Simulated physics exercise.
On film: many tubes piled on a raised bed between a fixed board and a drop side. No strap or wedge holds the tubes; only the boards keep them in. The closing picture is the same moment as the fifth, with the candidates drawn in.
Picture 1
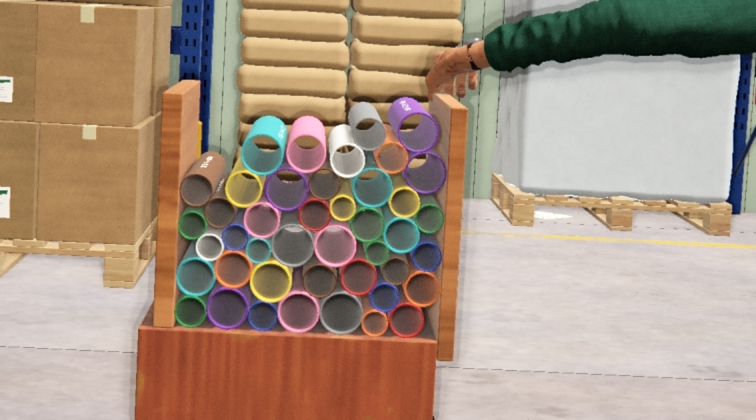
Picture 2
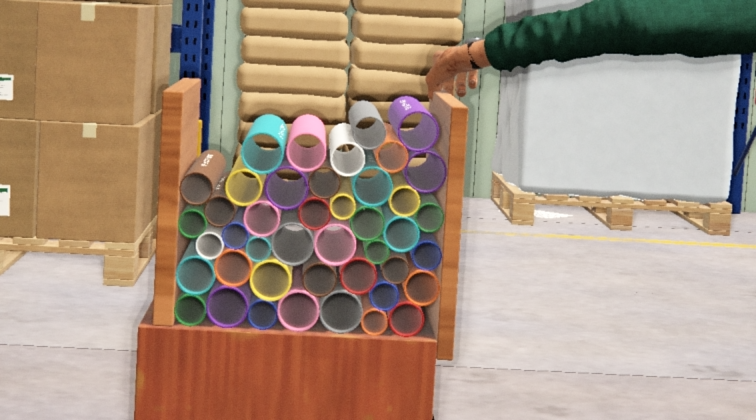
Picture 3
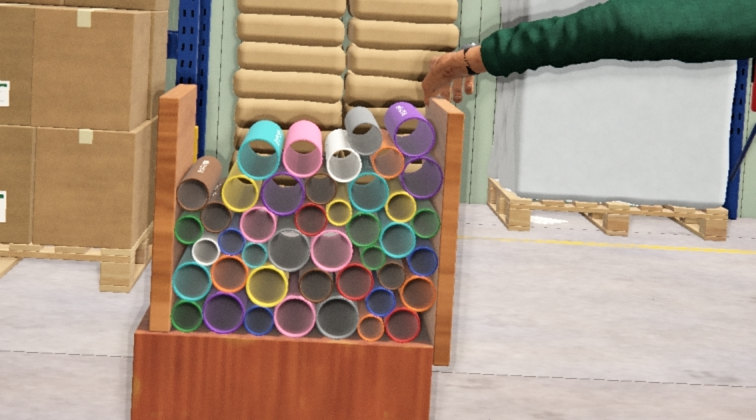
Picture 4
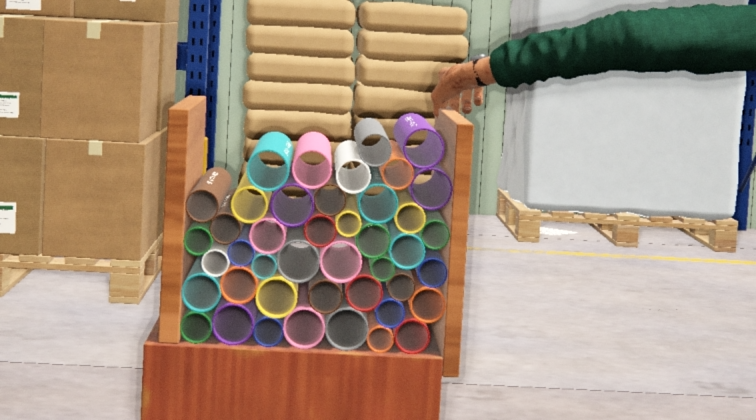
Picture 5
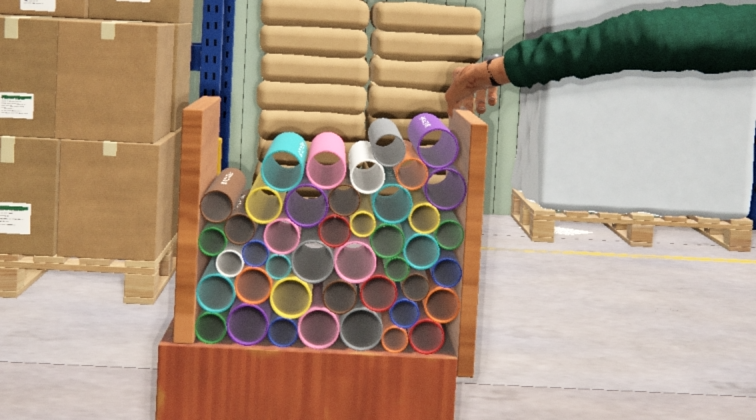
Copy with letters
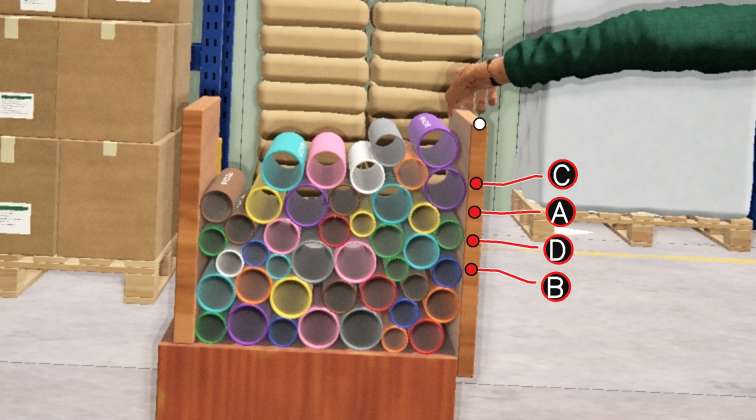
We see colourful tubes stacked between two upright wooden boards in a warehouse, while a green-sleeved arm reaches in from the right, its hand near the right board. The view shifts slightly, but the tubes show no clear movement.
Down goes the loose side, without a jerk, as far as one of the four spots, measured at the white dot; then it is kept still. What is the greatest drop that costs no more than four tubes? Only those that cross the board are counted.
The lowest mark that will do is D.
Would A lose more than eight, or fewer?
It loses fewer than eight.
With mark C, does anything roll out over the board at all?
At C: No.
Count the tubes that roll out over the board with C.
With C, none.
On the marked copy, A at (475, 212); B at (472, 269); C at (476, 184); D at (473, 241); the white dot at (480, 124).
Taking D. A third of the way, top of the board (467, 178).
Two thirds of the way, top of the board (464, 239).
When it is over, top of the board (464, 240), one out over the board.
As for the rest, A one out over the board; B five out over the board; C none out over the board.
